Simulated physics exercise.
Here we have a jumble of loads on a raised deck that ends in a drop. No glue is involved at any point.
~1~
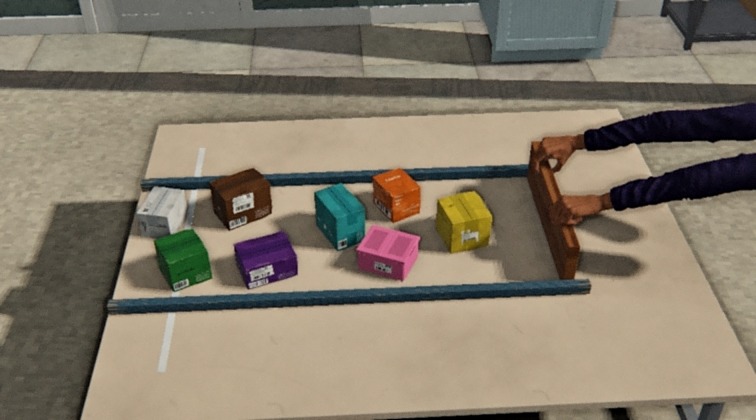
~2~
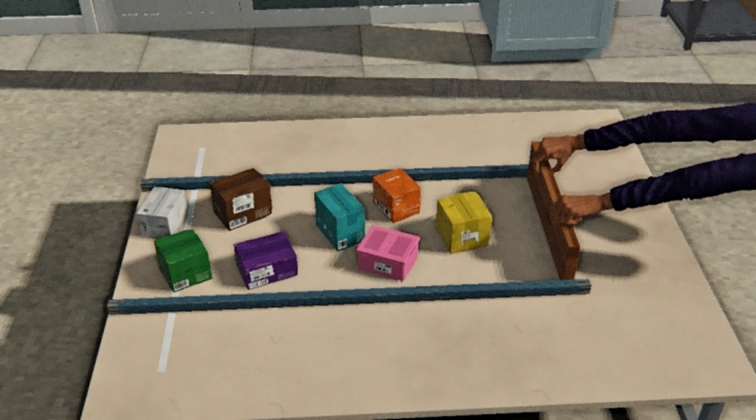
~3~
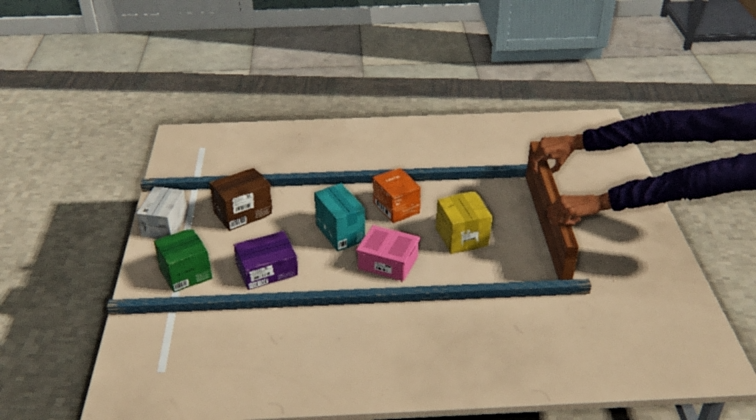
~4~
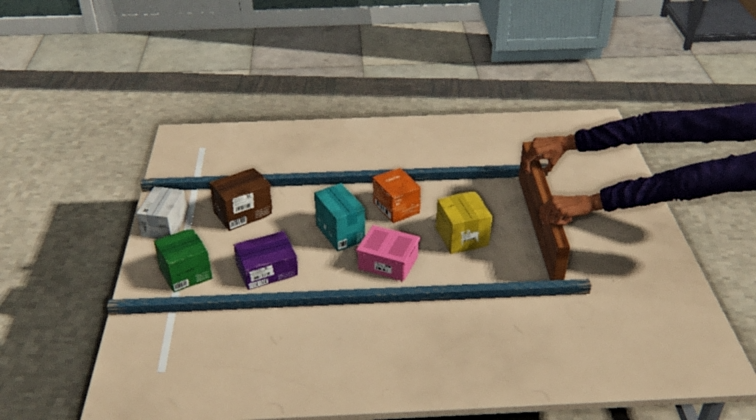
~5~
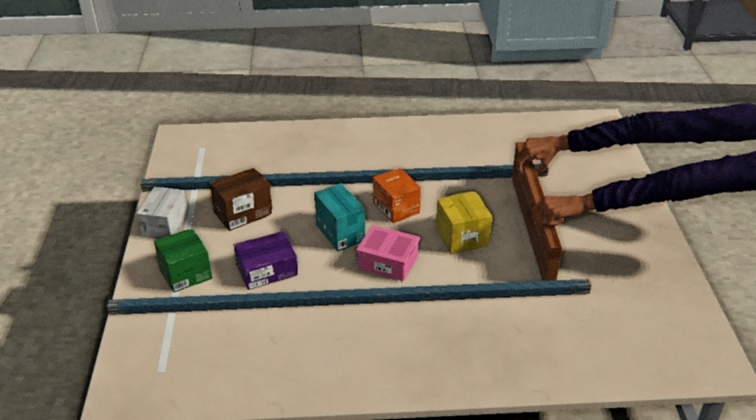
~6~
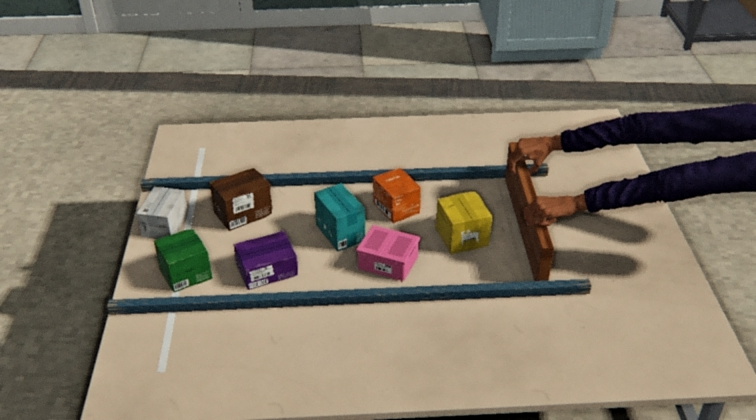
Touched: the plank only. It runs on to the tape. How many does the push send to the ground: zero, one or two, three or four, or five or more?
I expect five or a larger number to end up below.
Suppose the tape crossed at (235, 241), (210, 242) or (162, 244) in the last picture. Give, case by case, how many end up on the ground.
In order, the counts are 1, 2 and 5.
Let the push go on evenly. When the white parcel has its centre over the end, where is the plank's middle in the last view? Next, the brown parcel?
Estimated middle: (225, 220), and (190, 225) for the other.
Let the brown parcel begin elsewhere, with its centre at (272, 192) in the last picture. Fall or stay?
Result: It falls away.
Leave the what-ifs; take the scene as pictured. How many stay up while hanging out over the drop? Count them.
My count gives 0.
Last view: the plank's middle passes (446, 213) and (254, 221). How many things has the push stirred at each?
Tally: 1; 8.
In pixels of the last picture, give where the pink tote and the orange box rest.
Listed as asked: First (151, 272), and then (173, 200).
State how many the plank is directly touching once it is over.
In contact: 3.
Soon after, none off yet; white parcel at rest near (163, 213); green parcel at rest near (183, 260); brown parcel at rest near (242, 199).
At rest, the number that fall off is five or more; fallen, turquoise parcel, purple parcel, brown parcel, green parcel and white parcel.
